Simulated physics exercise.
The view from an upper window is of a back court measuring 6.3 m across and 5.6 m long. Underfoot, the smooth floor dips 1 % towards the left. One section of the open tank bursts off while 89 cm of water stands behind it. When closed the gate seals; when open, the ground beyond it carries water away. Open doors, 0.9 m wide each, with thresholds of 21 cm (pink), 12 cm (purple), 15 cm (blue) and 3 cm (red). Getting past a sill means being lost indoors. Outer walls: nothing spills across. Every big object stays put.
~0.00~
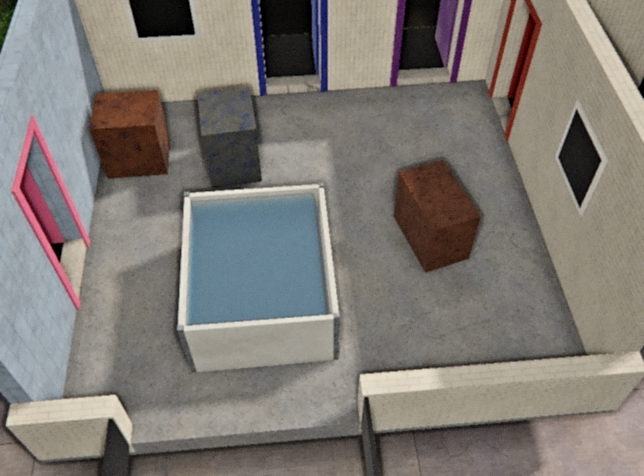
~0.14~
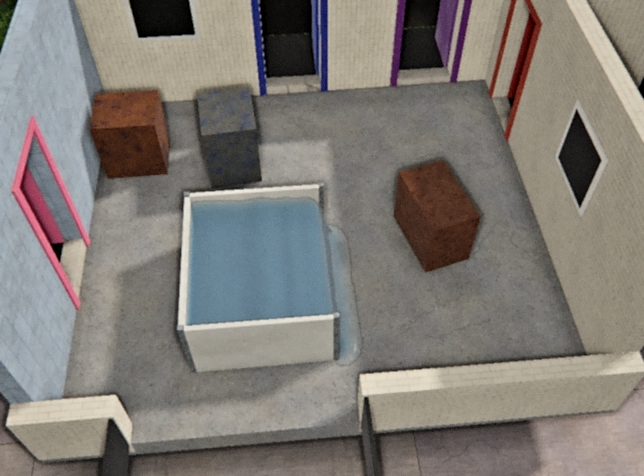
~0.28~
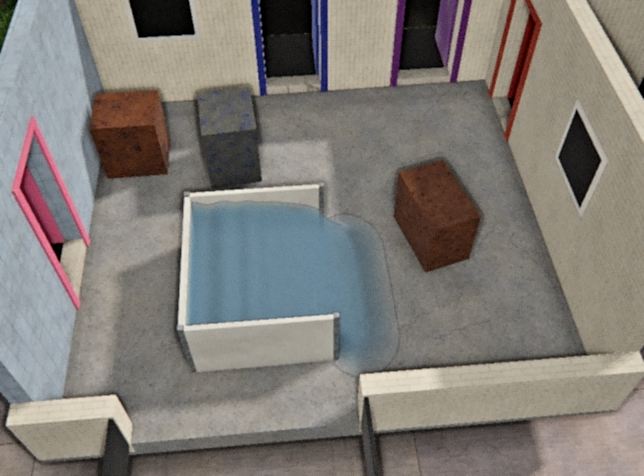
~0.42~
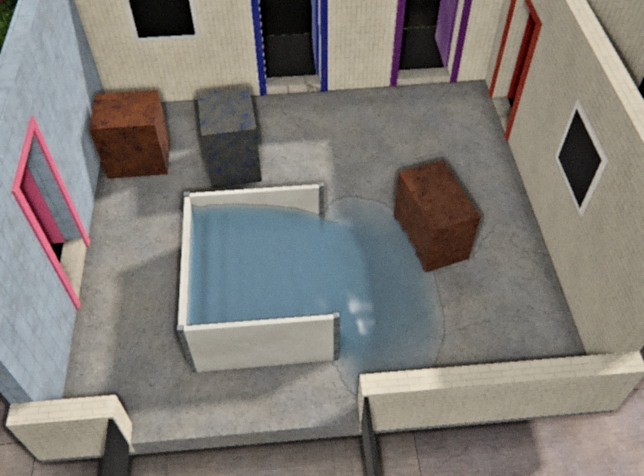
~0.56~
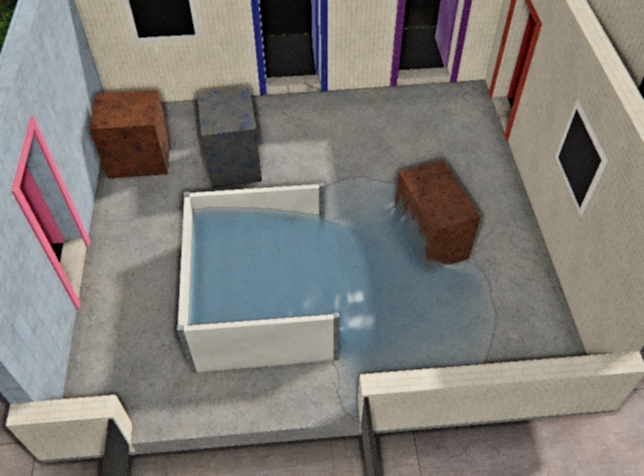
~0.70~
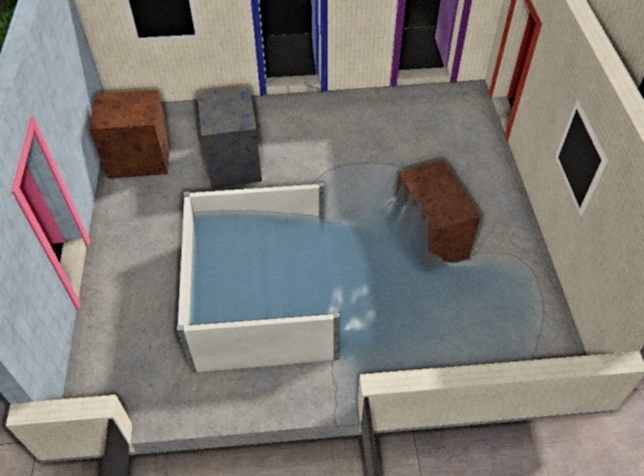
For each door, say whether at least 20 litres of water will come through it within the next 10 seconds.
Door by door: The pink door lets through less than 20 litres; the purple door lets through 20 litres or more; the blue door lets through less than 20 litres; the red door lets through 20 litres or more.
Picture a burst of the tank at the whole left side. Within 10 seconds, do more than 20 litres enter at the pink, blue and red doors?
The pink door comes out more than that, the blue door less than that and the red door more than that.
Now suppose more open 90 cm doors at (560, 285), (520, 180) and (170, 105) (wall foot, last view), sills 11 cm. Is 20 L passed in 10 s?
The first one exceeds it, the second one doesn't reach it, and the third one exceeds it.
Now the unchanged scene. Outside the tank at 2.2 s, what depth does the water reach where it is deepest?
Roughly 46 cm.
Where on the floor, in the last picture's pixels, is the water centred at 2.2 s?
I'd say somewhere around (402, 275).
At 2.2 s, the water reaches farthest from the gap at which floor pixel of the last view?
I'd put it near pixel (476, 80) of the last picture.
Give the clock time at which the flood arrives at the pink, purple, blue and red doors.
Door times: Pink 6.0 s / purple 1.6 s / blue 2.2 s / red 1.4 s.
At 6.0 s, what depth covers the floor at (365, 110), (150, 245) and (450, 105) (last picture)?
12, 0 and 14 cm.
After 1.4 s water covers 35 % of the floor and is deepest (66 cm) near (564, 370); pink door not reached, purple door not reached, blue door not reached, red door not reached.
After 2.2 s water covers 55 % of the floor and is deepest (46 cm) near (523, 388); pink door not reached, purple door 14 cm at the sill, 2 L in, blue door 4 cm at the sill, 0 L in, red door 8 cm at the sill, 2 L in.
After 3.5 s water covers 65 % of the floor and is deepest (28 cm) near (440, 104); pink door not reached, purple door 25 cm at the sill, 17 L in, blue door 11 cm at the sill, 1 L in, red door 8 cm at the sill, 20 L in.
After 6.0 s water covers 90 % of the floor and is deepest (23 cm) near (130, 119); pink door 4 cm at the sill, 0 L in, purple door 14 cm at the sill, 134 L in, blue door 9 cm at the sill, 4 L in, red door 9 cm at the sill, 81 L in.
After 10.0 s water covers 95 % of the floor and is deepest (16 cm) near (88, 243); pink door 11 cm at the sill, 0 L in, purple door 7 cm at the sill, 138 L in, blue door 11 cm at the sill, 4 L in, red door 6 cm at the sill, 139 L in.
